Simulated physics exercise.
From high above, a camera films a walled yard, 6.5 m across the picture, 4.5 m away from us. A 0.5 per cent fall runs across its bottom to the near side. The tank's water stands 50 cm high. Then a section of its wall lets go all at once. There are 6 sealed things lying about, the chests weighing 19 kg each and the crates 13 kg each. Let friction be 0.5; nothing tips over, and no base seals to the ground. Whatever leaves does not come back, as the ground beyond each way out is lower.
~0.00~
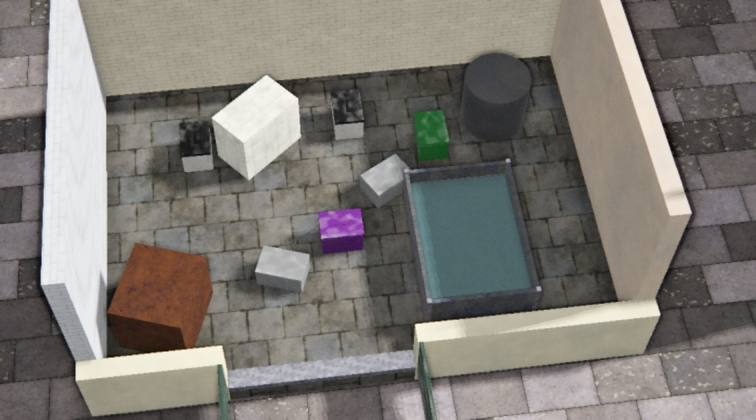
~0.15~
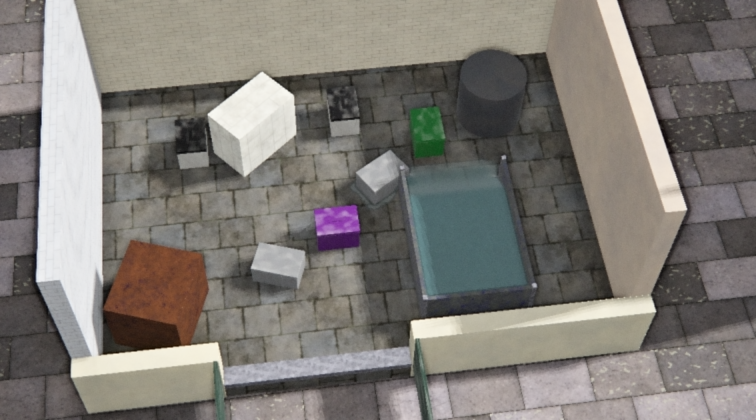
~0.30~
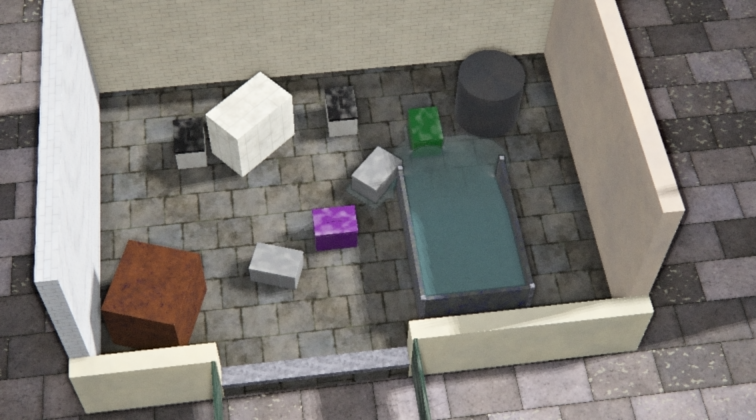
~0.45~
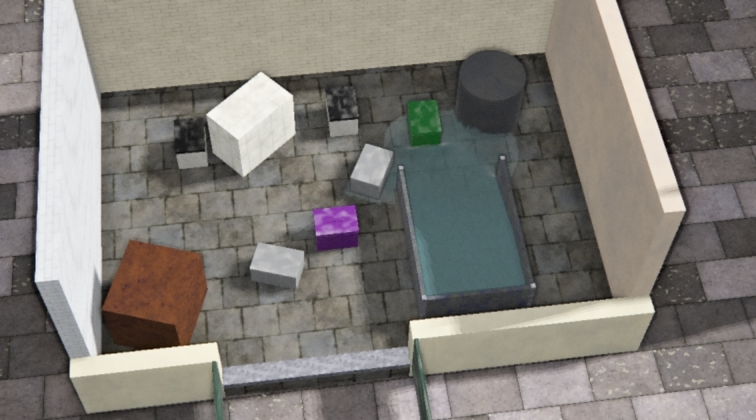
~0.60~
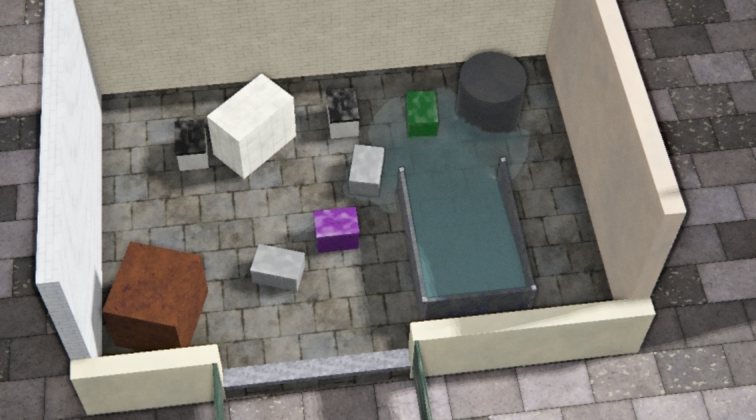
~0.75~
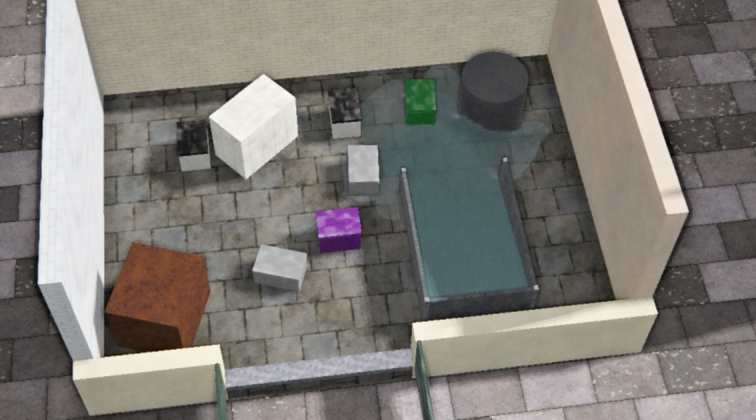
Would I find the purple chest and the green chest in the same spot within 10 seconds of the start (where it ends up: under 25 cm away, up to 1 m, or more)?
Outcome: The purple chest rests nearly unmoved. The green chest is pushed well clear.
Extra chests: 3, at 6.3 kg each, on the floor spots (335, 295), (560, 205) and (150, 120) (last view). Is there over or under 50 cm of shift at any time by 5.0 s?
Result, in listed order: Not exceeded / exceeded / exceeded.
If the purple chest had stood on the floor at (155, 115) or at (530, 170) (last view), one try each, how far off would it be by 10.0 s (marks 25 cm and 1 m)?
One try each gives this: It wanders off a long way, then it wanders off a long way.
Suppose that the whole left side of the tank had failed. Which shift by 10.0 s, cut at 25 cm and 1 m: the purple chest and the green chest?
With that failure, the purple chest covers a big distance, and the green chest keeps its spot.
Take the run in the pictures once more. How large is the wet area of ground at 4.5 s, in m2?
Near 21 m2 in all.
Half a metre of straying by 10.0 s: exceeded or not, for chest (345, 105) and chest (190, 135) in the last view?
First one went too far, second one stayed inside.
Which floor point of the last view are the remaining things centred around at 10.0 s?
It works out to somewhere near (293, 176) on the floor.
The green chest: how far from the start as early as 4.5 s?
Displacement near 200 cm.
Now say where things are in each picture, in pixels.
The purple chest at (341, 223) rests on the ground; the green chest at (432, 127) rests on the ground; water covers 2.5 m2; 0 of 6 have shifted, in the first frame.
The purple chest at (337, 220), on the bottom; the green chest at (428, 124), on the bottom; water covers 3.0 m2; 0 of 6 have shifted, in the second frame.
The purple chest at (335, 220) rests on the ground; the green chest at (426, 124), on the bottom; water covers 3.6 m2; 1 of 6 have shifted, in the third frame.
The purple chest at (336, 220) rests on the ground; the green chest at (425, 116), on the bottom, 12 cm from its start; 4.2 m2 under water; 2 of 6 have shifted, in the fourth frame.
The purple chest at (336, 222), on the bottom; the green chest at (422, 107), on the bottom, 33 cm from its start; water covers 4.9 m2; 2 of 6 have shifted, in the fifth frame.
The purple chest at (338, 222), on the bottom; the green chest at (421, 94), on the bottom, 55 cm from its start; 5.7 m2 under water; 2 of 6 have shifted, in the sixth frame.
After 2.0 s the purple chest is near (338, 222), 0.0 m from its start, aground; the green chest is near (380, 62), 1.2 m from its start, afloat; 0 of 6 are out; 1 afloat.
After 4.5 s the purple chest is near (338, 222), 0.0 m from its start, aground; the green chest is near (308, 78), 1.9 m from its start, afloat; 0 of 6 are out; 1 afloat.
After 7.0 s the purple chest is near (338, 222), 0.0 m from its start, aground; the green chest is near (305, 75), 1.9 m from its start, aground; 0 of 6 are out; 0 afloat.
After 10.0 s the purple chest is near (338, 222), 0.0 m from its start, aground; the green chest is near (305, 75), 1.9 m from its start, aground; 0 of 6 are out; 0 afloat.
